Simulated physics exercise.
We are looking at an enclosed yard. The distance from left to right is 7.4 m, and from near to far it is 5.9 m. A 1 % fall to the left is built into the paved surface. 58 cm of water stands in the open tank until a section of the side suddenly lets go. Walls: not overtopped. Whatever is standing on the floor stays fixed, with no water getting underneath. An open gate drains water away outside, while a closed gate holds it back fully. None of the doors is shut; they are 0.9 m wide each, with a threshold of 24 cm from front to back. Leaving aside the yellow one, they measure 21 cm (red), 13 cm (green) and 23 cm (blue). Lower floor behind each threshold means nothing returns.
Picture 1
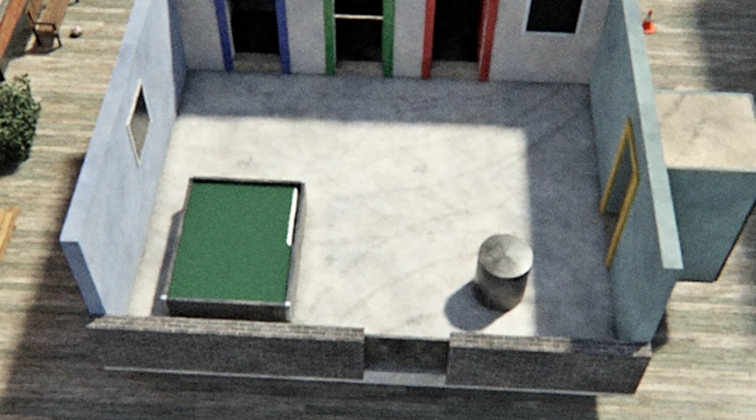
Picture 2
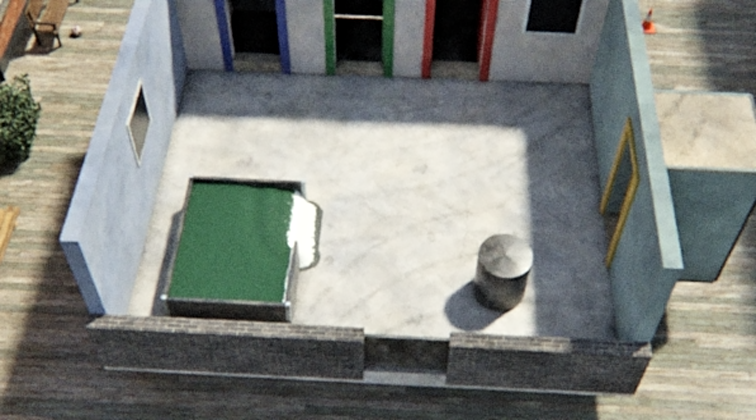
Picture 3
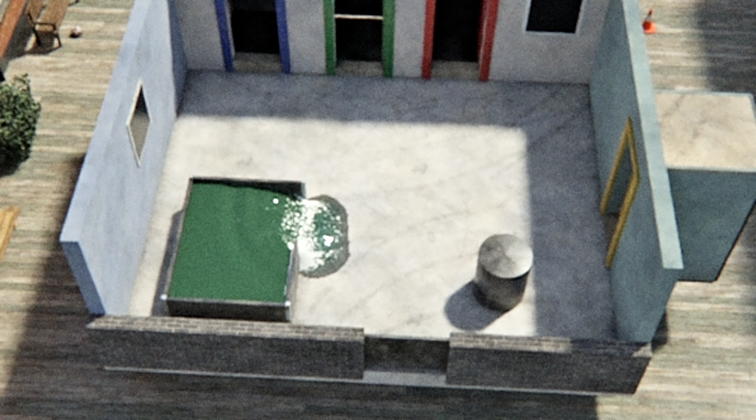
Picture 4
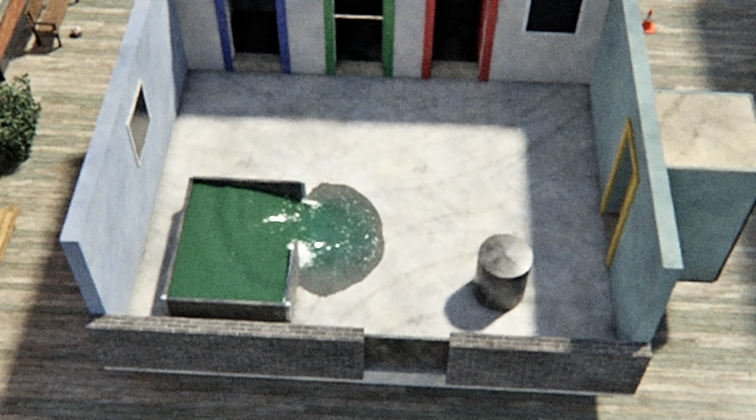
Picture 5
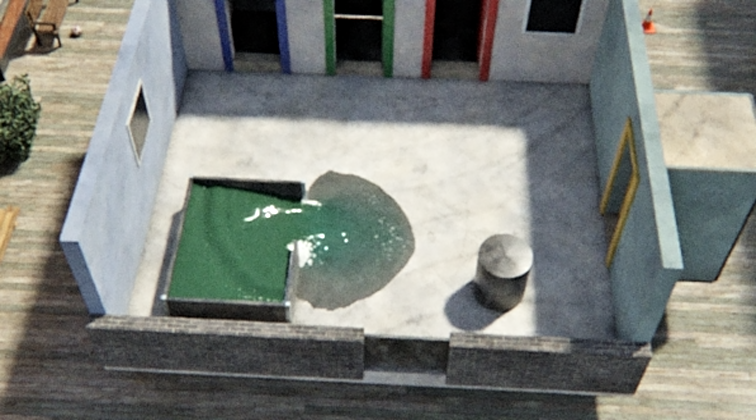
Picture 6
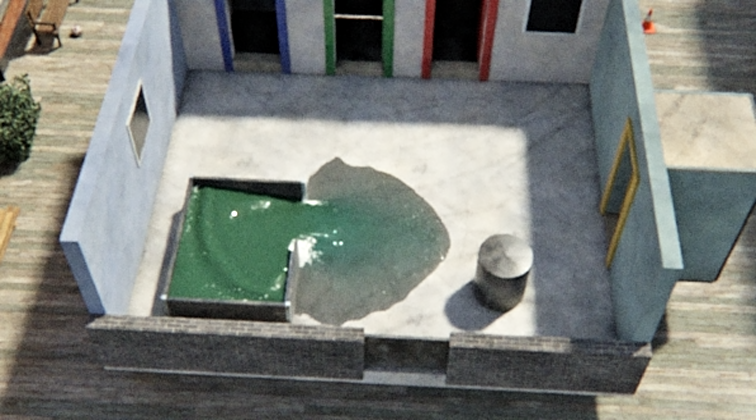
Green water pouring through a gap in the right side of an open tank, spreading rightward across a pale walled yard.
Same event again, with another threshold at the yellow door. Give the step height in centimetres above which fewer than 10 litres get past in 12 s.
16 cm.
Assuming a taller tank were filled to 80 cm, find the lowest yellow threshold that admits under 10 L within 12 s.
Around 25 cm high.
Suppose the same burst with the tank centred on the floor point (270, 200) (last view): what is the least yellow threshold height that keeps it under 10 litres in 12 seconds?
It must be around 12.0 cm tall.
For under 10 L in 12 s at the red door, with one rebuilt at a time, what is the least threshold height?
At red, roughly 7.0 cm.
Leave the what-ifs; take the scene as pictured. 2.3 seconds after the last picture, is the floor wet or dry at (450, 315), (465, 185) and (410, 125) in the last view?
Status: Submerged / submerged / submerged.
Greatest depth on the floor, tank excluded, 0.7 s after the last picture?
Max depth: Around 29 cm.
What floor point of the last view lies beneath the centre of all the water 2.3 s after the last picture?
I'd put it close to (363, 238).
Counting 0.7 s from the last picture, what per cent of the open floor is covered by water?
Approximately 30 % of it.
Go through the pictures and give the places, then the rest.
The open tank at (238, 241) is whole and still, 58 cm deep; the yellow door at (619, 198) is dry, in the first picture.
The gap is at (300, 230), the front 0.2 m out at (312, 263); the back of the open tank holds 58 cm, in the second picture.
The front is at (343, 252), 0.7 m from the gap at (300, 230); 0.8 m2 of floor is wet, 58 cm left at the back, in the third picture.
Water pours out at (300, 231) and has run 1.3 m, to (377, 254); about 7 cm deep outside, 58 cm at the back, in the fourth picture.
The gap is at (300, 231), the front 1.7 m out at (408, 252); the back of the open tank holds 58 cm, in the fifth picture.
Water pours out at (300, 230) and has run 2.3 m, to (445, 242); about 4 cm deep outside, 53 cm at the back; 2.6 m in a straight line remain to the yellow door at (619, 198), in the sixth picture.
Then, 0.7 s after the last picture water covers 30 % of the floor, deepest (29 cm) near (316, 227); it has not reached the yellow door.
Then, 2.3 s after the last picture water covers 60 % of the floor, deepest (20 cm) near (604, 222); 16 cm at the yellow door, 46 litres in over its 7 cm threshold.
Then, 11.3 s after the last picture water covers 95 % of the floor, deepest (12 cm) near (181, 101); 2 cm at the yellow door, 107 litres in over its 7 cm threshold.
At the yellow door as built, the water peaked near 17 cm, 2.5 s after the last picture.
With a threshold of 12.5 cm, 28 litres would have come in within the 12 s; with 20 cm, 1 litre. So under 10 litres takes about 16 cm.
